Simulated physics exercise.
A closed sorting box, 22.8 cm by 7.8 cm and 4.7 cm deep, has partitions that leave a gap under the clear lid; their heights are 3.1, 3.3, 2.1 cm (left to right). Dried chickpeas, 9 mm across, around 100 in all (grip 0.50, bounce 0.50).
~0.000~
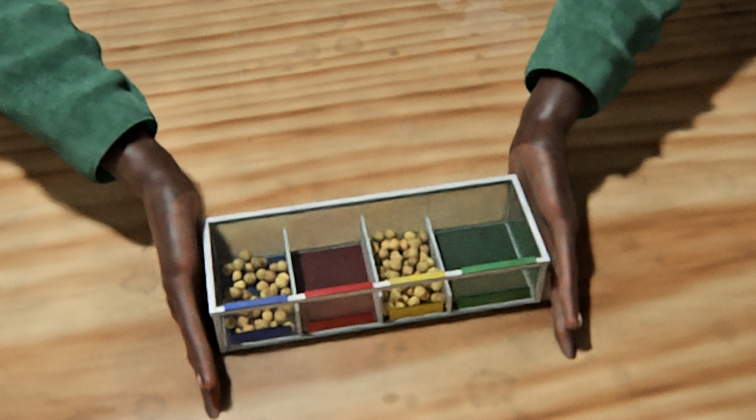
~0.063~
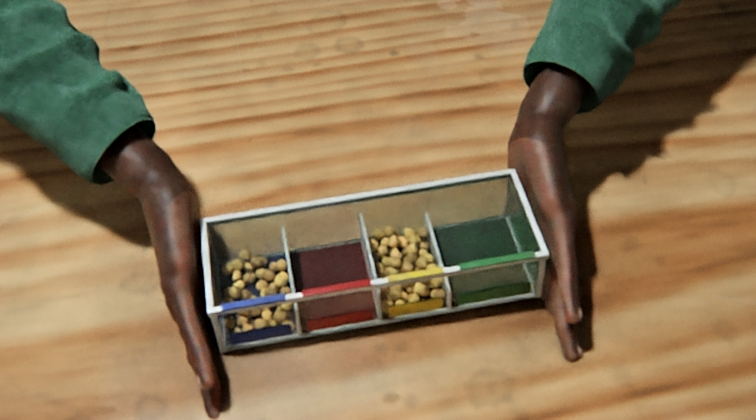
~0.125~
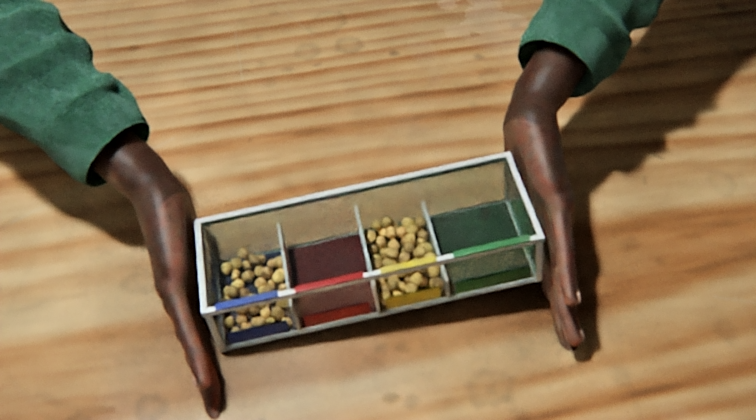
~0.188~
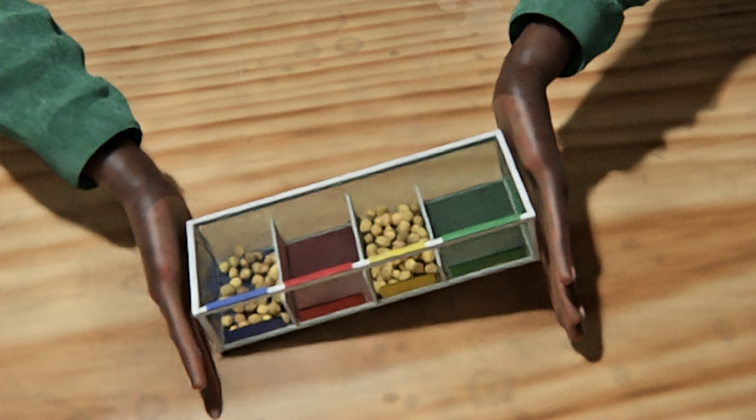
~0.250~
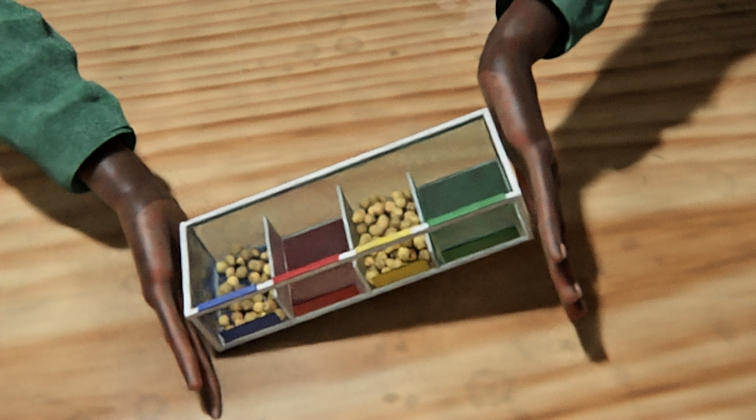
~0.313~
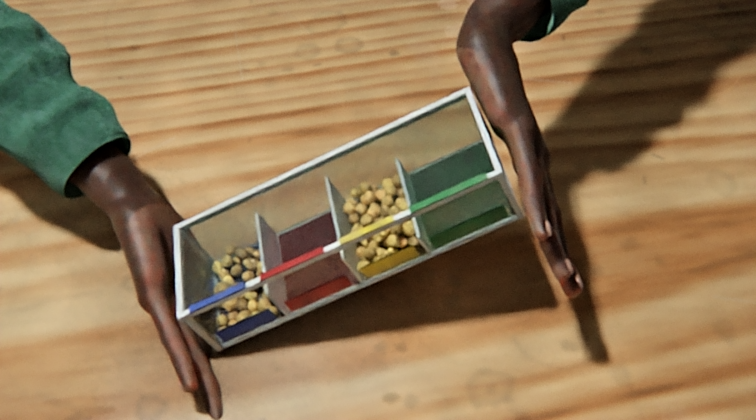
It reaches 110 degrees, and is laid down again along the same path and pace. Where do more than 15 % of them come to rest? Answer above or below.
Red: Below, blue: Above, green: Below, yellow: Above.
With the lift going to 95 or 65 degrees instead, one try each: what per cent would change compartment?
About 20 and 0 per cent.
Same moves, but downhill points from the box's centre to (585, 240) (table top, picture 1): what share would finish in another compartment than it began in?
About 85 per cent.
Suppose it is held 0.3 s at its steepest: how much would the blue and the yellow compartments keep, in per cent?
Then: Blue 65; yellow 30.
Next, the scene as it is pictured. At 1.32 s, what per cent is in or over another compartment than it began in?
Roughly 10 per cent.
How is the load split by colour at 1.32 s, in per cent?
Red 5, blue 50, green 0, yellow 45.
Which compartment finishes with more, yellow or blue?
The blue one has more.
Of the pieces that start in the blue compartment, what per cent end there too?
Roughly 100 per cent.
Then, at 1.32 s, tilt 109 degrees; red 5 %, blue 50 %, yellow 45 %.
After 2.00 s, tilt 48 degrees; red 5 %, blue 60 %, yellow 30 %.
After 2.71 s, tilt 0 degrees; red 5 %, blue 60 %, yellow 30 %.
In the end, at 3.1 s, red 5 %, blue 60 %, green 0 %, yellow 30 %.
